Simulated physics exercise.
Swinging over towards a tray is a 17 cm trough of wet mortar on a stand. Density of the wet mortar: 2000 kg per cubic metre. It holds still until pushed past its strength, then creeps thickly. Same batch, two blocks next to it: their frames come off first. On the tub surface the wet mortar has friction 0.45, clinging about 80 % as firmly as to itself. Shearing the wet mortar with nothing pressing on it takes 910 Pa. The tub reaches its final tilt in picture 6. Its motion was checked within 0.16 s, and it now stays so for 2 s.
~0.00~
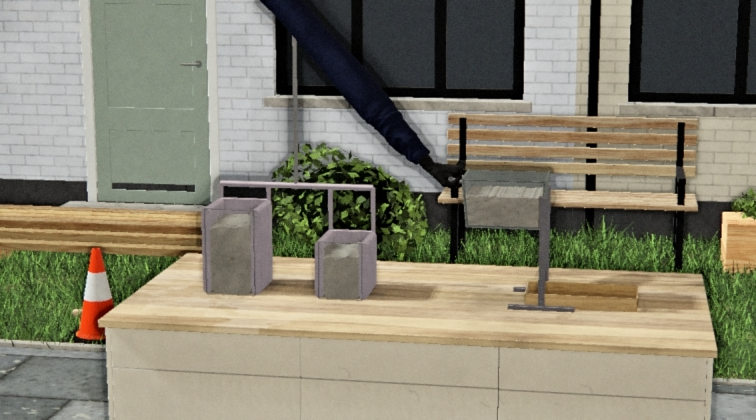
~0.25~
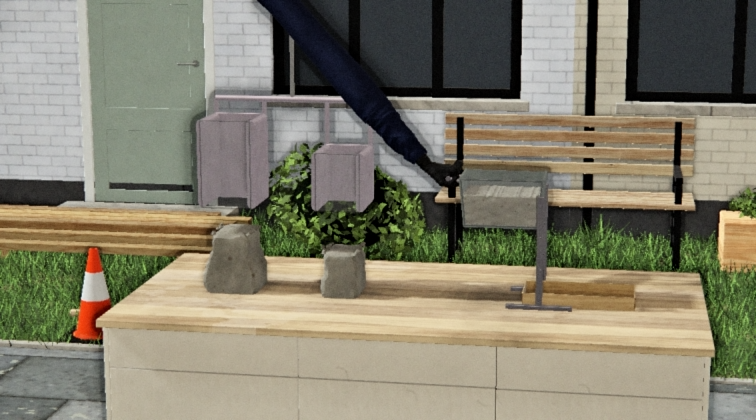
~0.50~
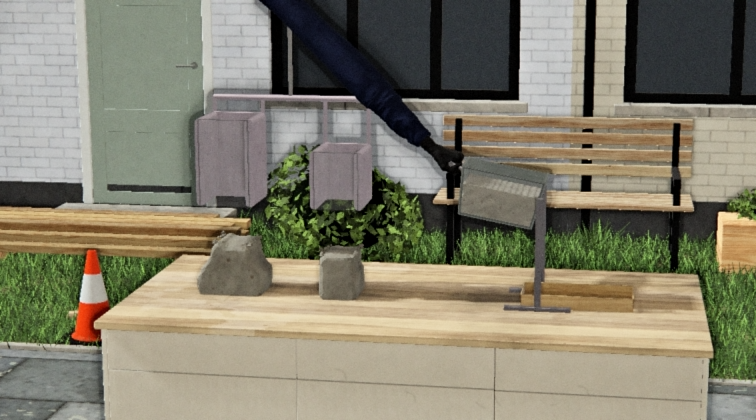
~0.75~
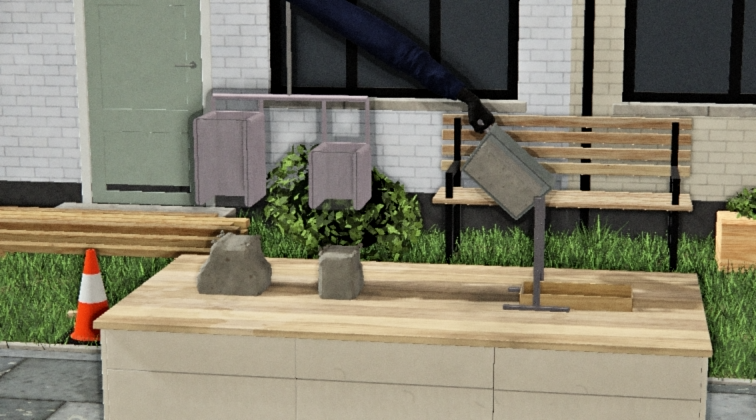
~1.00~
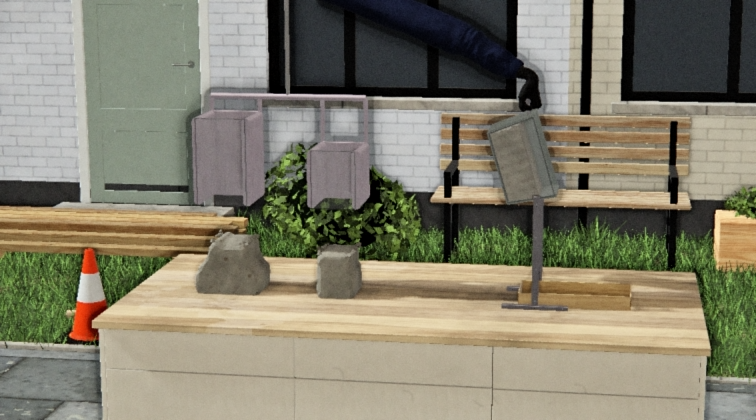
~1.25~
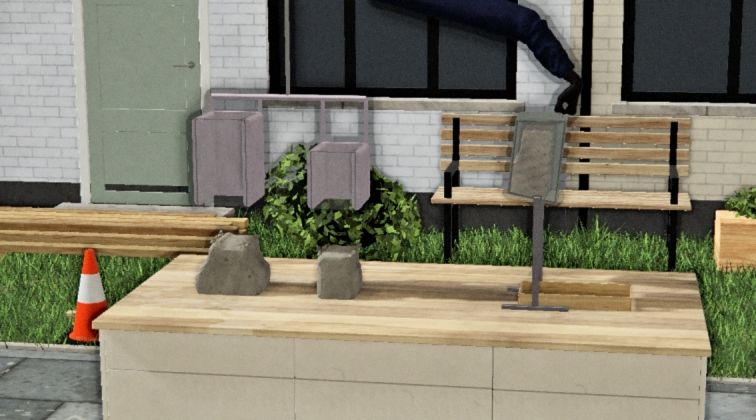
At first, two pinkish moulds surround grey mortar blocks on a wooden counter, beside a level trough on a stand. The moulds lift away, and the left block slumps lower and wider while the smaller right one keeps its shape. Then a dark-blue arm tilts the trough clockwise past upright, mortar still inside.
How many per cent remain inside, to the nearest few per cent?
Roughly 39 per cent remains inside.
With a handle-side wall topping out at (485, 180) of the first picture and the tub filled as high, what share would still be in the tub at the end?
Then near 45 % stays in the tub.
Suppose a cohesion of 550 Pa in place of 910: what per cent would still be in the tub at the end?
That works out near 35 %.
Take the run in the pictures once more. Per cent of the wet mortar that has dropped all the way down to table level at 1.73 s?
Some 1 % has got all the way down.
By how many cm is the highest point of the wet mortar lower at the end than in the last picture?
Roughly 14 cm.
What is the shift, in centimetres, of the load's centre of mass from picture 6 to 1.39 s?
The shift is near 5 cm.
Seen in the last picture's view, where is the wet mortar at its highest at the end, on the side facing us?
Roughly at pixel (529, 169).
After 1.39 s, the tub is at 96 degrees and holds 94 %.
After 1.56 s, the tub is at 96 degrees and holds 49 %.
After 1.73 s, the tub is at 96 degrees and holds 39 %.
After 1.90 s, the tub is at 96 degrees and holds 39 %.
After 3.25 s, the tub is at 96 degrees and holds 39 %.
